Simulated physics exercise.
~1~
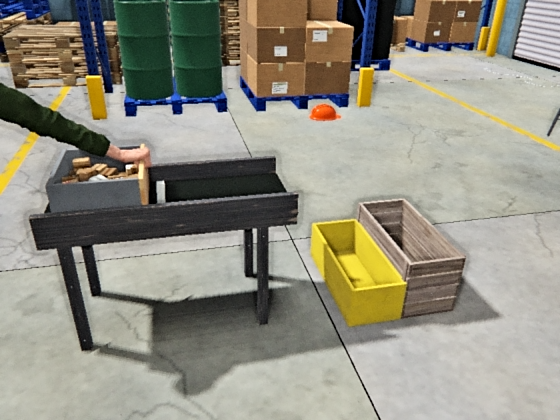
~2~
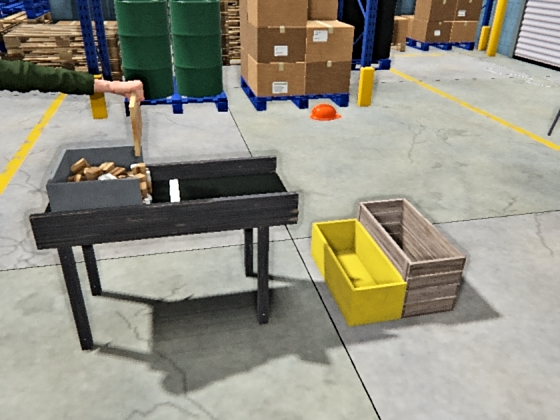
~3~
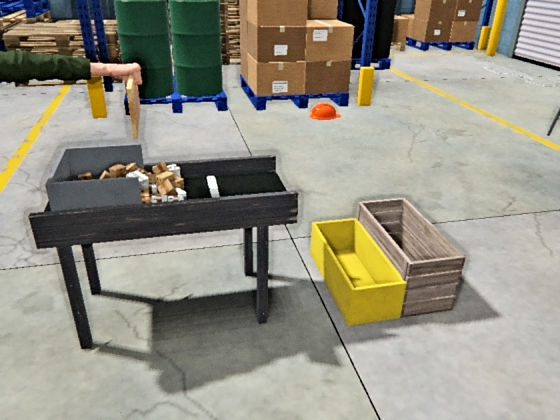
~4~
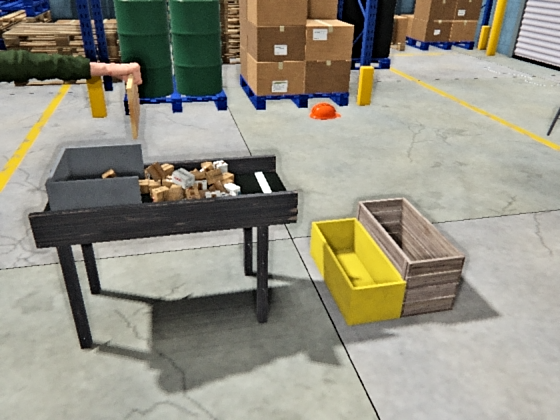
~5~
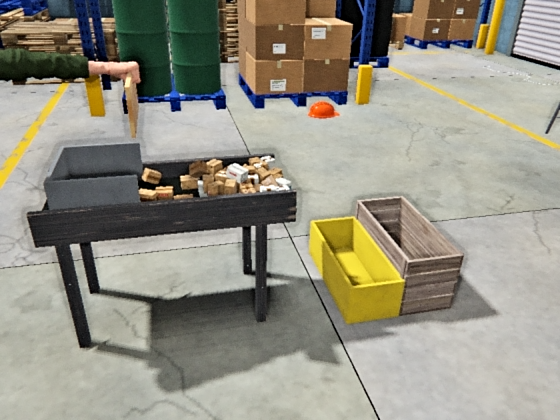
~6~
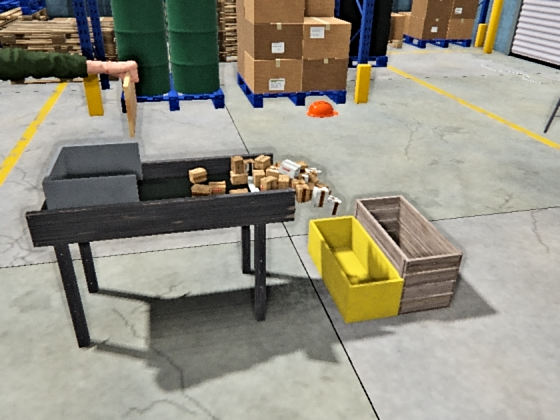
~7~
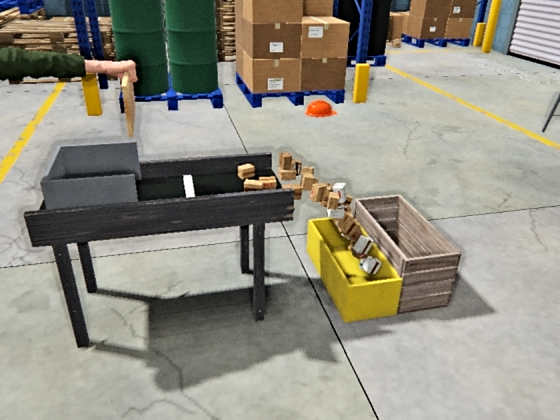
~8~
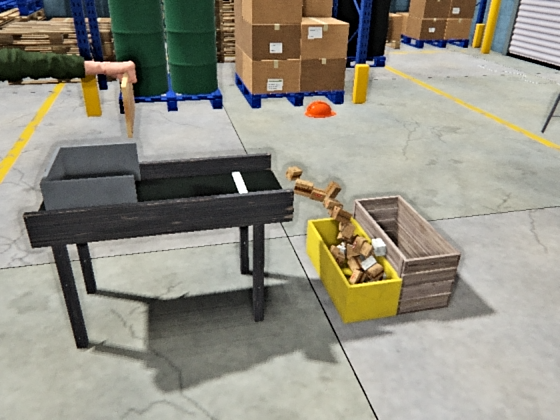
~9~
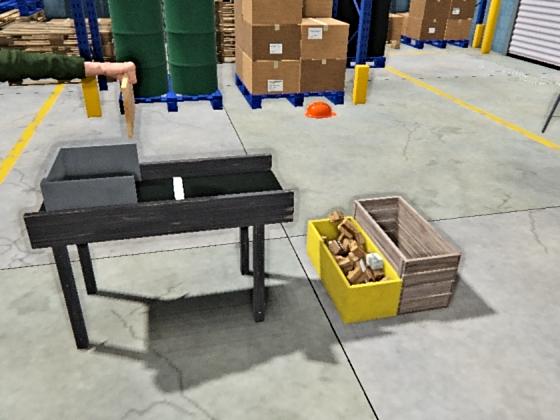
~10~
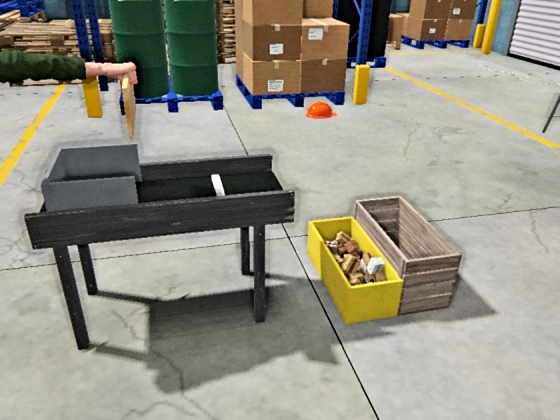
In a warehouse, a hand lifts a gate and a belt drops blocks into a yellow bin.
